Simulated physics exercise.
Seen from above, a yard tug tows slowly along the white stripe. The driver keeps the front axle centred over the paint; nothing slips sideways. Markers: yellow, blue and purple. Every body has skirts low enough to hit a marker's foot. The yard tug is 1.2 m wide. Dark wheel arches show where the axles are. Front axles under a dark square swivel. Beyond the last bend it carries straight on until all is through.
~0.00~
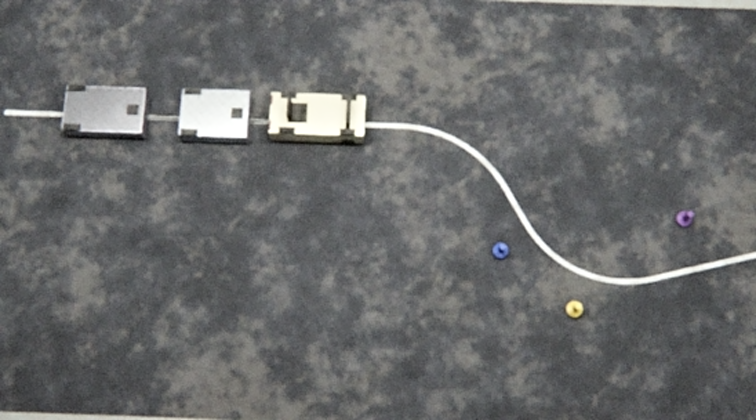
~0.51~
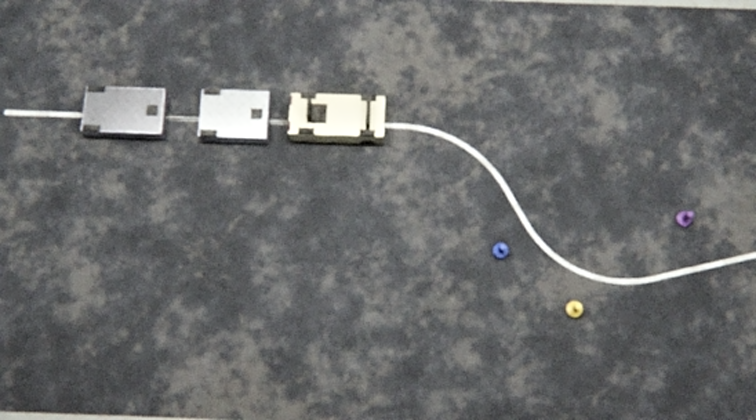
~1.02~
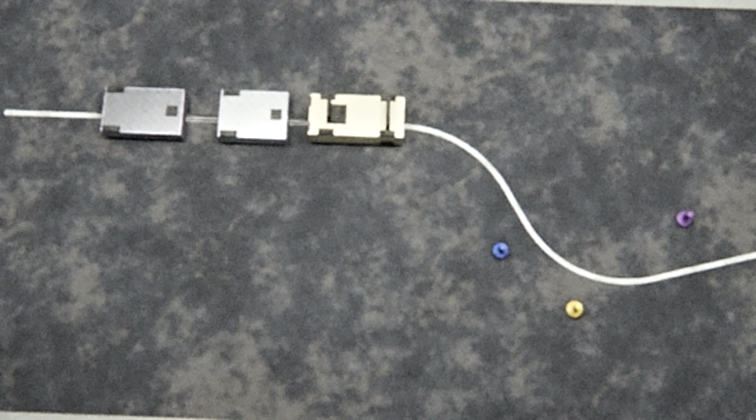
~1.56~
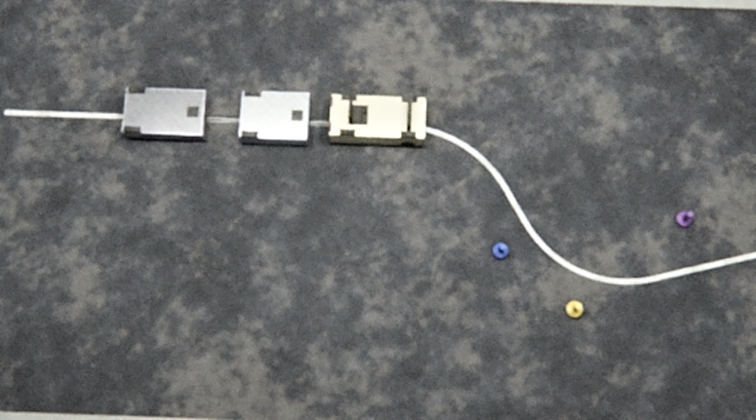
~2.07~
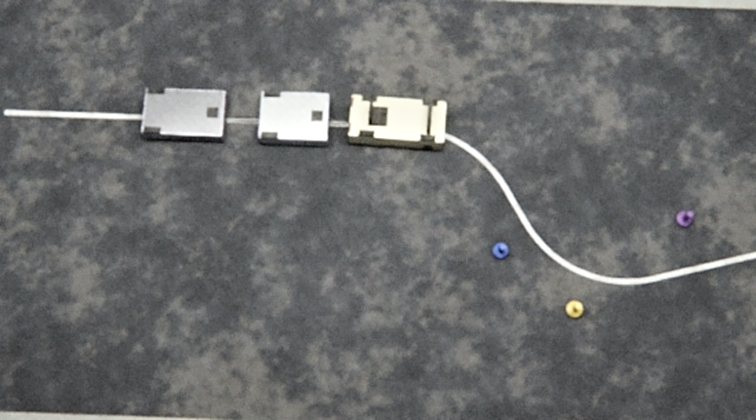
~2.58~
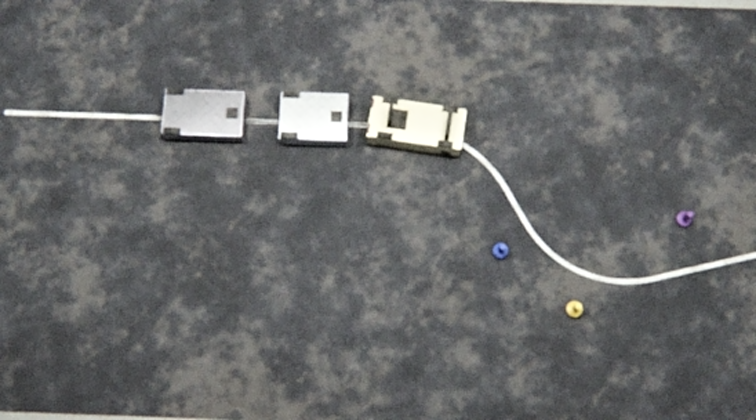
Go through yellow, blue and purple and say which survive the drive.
Yellow stays untouched, blue escapes, purple is missed.
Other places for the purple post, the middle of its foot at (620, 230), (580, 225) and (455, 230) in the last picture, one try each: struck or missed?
First hit, second struck, third missed.
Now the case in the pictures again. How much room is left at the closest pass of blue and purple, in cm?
Blue 15, purple 10.
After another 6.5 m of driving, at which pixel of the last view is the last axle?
Around (385, 130).
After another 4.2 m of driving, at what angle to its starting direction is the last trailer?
Some 5°.
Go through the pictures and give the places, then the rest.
Nose (359, 116); last axle (74, 108); still straight; yellow (575, 309), blue (501, 250), purple (686, 218); 2 trailers, in the first picture.
Nose (379, 116); last axle (94, 108); still straight, in the second picture.
Nose (398, 117); last axle (113, 109); still straight, in the third picture.
Nose (420, 118); last axle (134, 110); still straight, in the fourth picture.
Nose (439, 122); last axle (154, 110); turned 2°, in the fifth picture.
Nose (458, 129); last axle (174, 111); turned 7°; yellow (575, 309), blue (501, 250), purple (686, 218), in the sixth picture.
After 7.6 s, the last axle is at (357, 123) of the last picture, 15 cm off the line; yellow has been passed with 15 cm to spare.
After 8.8 s, the last axle is at (394, 133) of the last picture, 45 cm off the line; blue has been passed with 15 cm to spare.
After 17.6 s, the last axle is at (699, 249) of the last picture, 45 cm off the line; purple has been passed with 10 cm to spare.
After 19.7 s, the last axle is out of the picture, 15 cm off the line; 0 of 3 struck in all.
